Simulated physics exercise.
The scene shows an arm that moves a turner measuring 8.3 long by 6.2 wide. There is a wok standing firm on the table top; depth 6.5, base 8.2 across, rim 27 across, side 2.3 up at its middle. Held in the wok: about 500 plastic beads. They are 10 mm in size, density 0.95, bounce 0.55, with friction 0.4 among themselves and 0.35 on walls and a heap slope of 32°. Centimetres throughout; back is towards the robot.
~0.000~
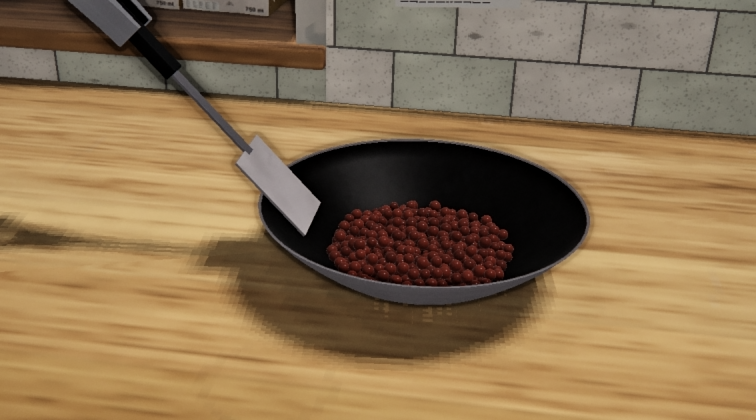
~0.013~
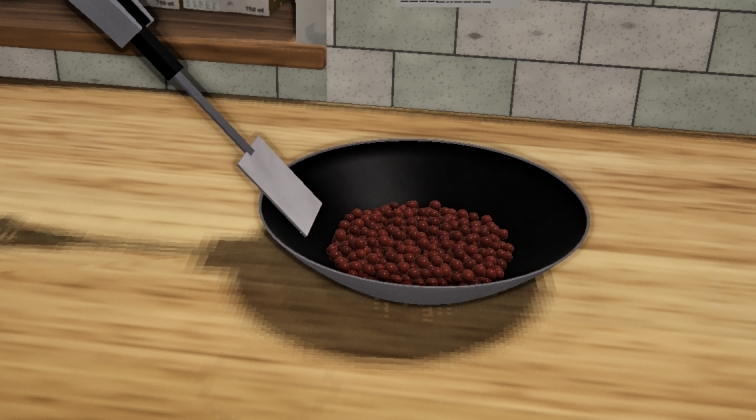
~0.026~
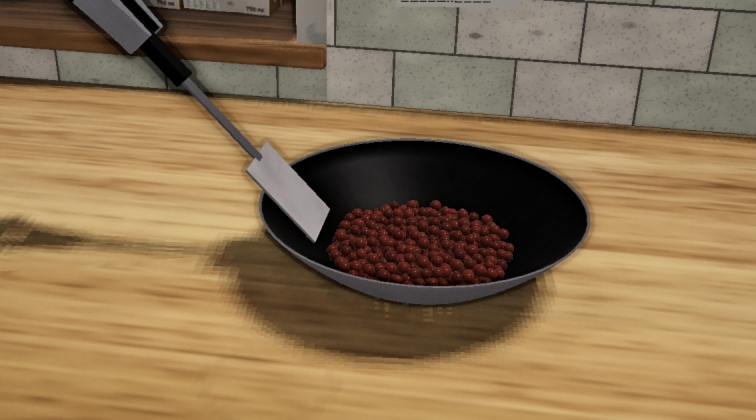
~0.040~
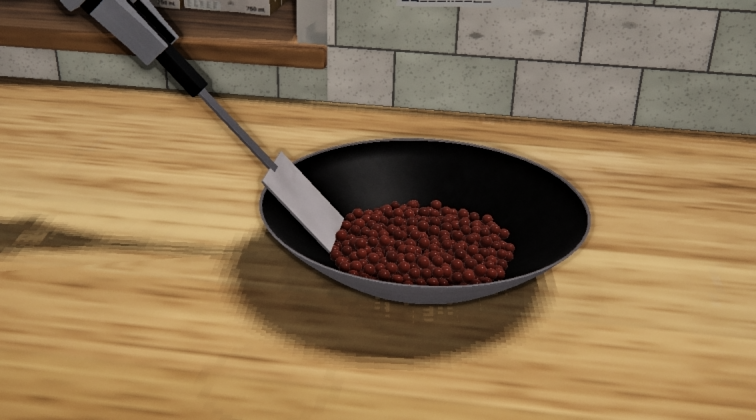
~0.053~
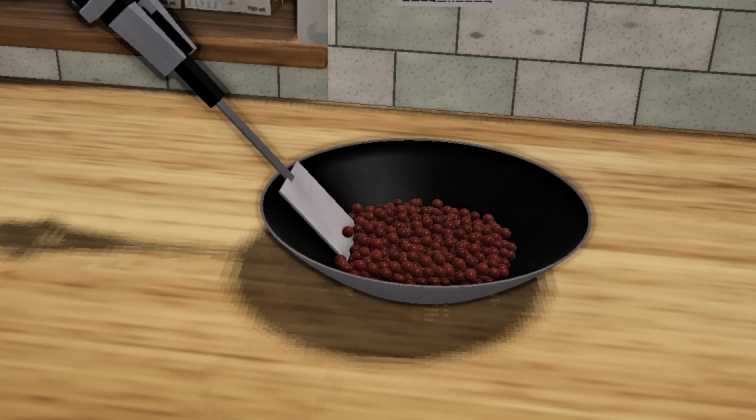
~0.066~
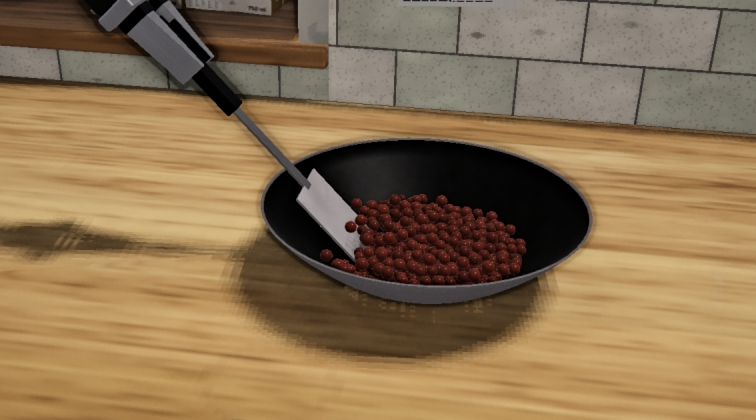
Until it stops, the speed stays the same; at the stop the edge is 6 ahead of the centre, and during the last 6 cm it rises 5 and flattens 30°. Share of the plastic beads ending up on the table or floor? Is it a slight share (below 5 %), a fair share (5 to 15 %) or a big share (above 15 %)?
It is a fair share.
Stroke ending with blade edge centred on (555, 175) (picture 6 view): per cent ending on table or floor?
Something close to 30 in a hundred.
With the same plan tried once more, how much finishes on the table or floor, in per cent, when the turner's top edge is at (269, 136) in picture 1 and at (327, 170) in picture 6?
It comes to something like 10 %, give or take.
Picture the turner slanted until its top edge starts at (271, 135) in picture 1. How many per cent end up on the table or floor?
Roughly 10 percent ends on the table or floor.
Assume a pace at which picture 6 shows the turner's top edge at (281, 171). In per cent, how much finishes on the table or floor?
Near 0 in a hundred.
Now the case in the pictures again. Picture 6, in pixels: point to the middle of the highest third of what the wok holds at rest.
It is centred near (501, 245) in the last view.
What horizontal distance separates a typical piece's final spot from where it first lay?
Roughly 3 centimetres.
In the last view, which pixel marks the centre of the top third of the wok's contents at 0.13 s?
Centre: Roughly (466, 237) in the last picture.
After 0.10 s, sloping 47°, highest piece 7 above the table; 498 in the wok.
After 0.13 s, sloping 36°, highest piece 9 above the table; 497 in the wok, 1 on the blade or in flight.
After 0.35 s, sloping 17°, highest piece 13 above the table; 450 in the wok, 9 on the table or floor, 39 on the blade or in flight.
After 1.40 s, sloping 17°, highest piece 5 above the table; 450 in the wok, 48 on the table or floor.
At rest, 450 in the wok, 48 on the table or floor. That is 10 % on the table or floor.
